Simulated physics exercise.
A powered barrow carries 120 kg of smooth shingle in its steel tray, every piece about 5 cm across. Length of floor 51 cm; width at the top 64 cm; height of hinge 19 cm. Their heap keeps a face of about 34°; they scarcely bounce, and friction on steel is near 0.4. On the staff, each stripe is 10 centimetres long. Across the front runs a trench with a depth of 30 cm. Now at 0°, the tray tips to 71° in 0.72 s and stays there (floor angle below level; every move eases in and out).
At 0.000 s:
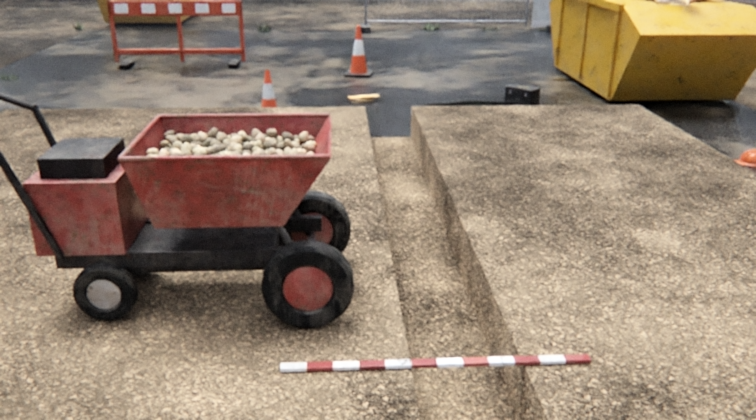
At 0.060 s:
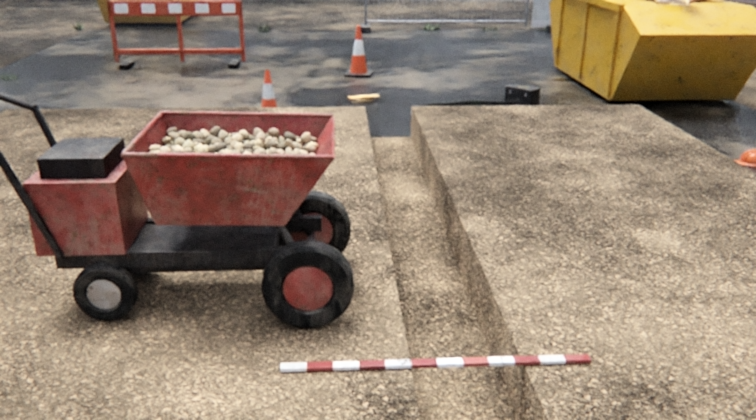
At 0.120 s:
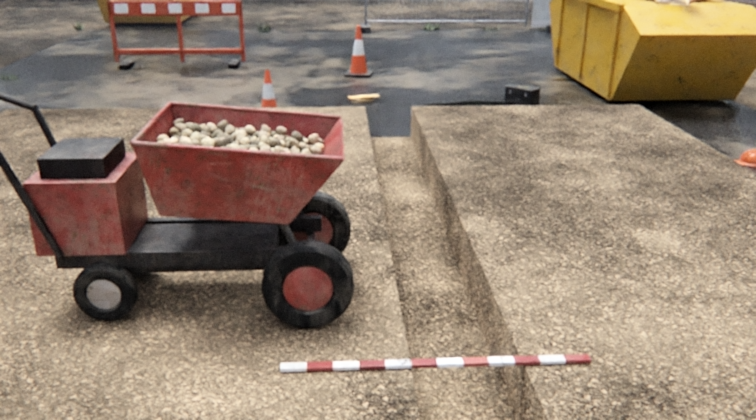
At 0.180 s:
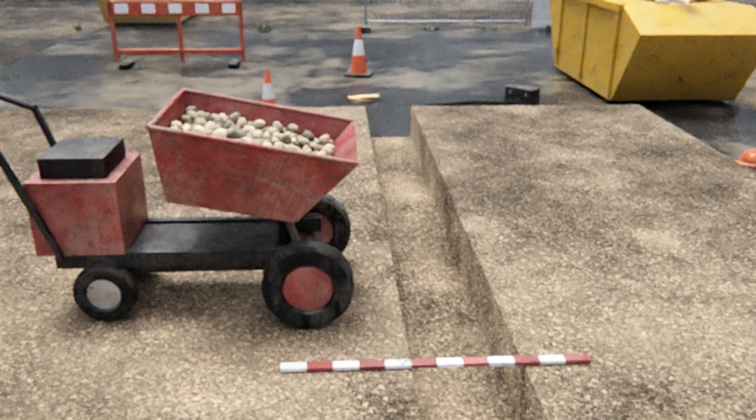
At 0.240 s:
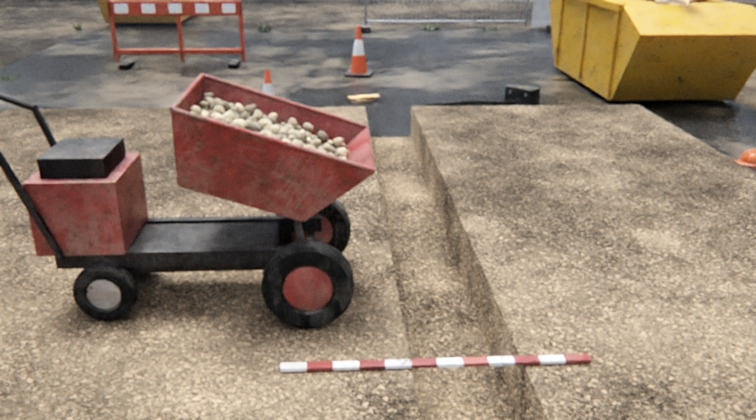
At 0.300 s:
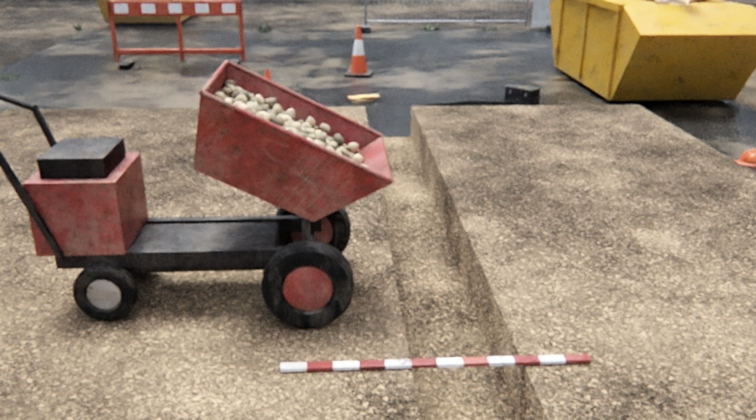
Red tray of smooth stones on a powered barrow rising and tilting steadily rightward beside a trench, the wheeled base staying still.
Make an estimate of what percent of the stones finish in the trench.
About 50 percent.
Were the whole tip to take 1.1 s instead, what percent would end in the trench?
It would come to roughly 65 per cent.
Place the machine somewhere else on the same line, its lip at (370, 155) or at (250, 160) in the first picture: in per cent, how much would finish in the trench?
About 25 per cent first, then about 95 per cent.
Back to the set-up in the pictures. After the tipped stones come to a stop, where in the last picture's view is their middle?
Their middle is at about (493, 284).
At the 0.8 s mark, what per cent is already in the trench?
Close to 25 per cent at that time.
After 0.5 s the floor is at 60°; 100 % in the tray; the foremost stones are at (420, 214).
After 0.8 s the floor is at 71°; 68 % in the tray, 23 % in the trench, 9 % past the trench; the foremost stones are at (527, 292).
After 1.2 s the floor is at 71°; 21 % in the tray, 29 % in the trench, 50 % past the trench; the foremost stones are at (713, 314).
After 3.1 s the floor is at 71°; 0 % in the tray, 50 % in the trench, 50 % past the trench; the foremost stones are past the picture's edge.
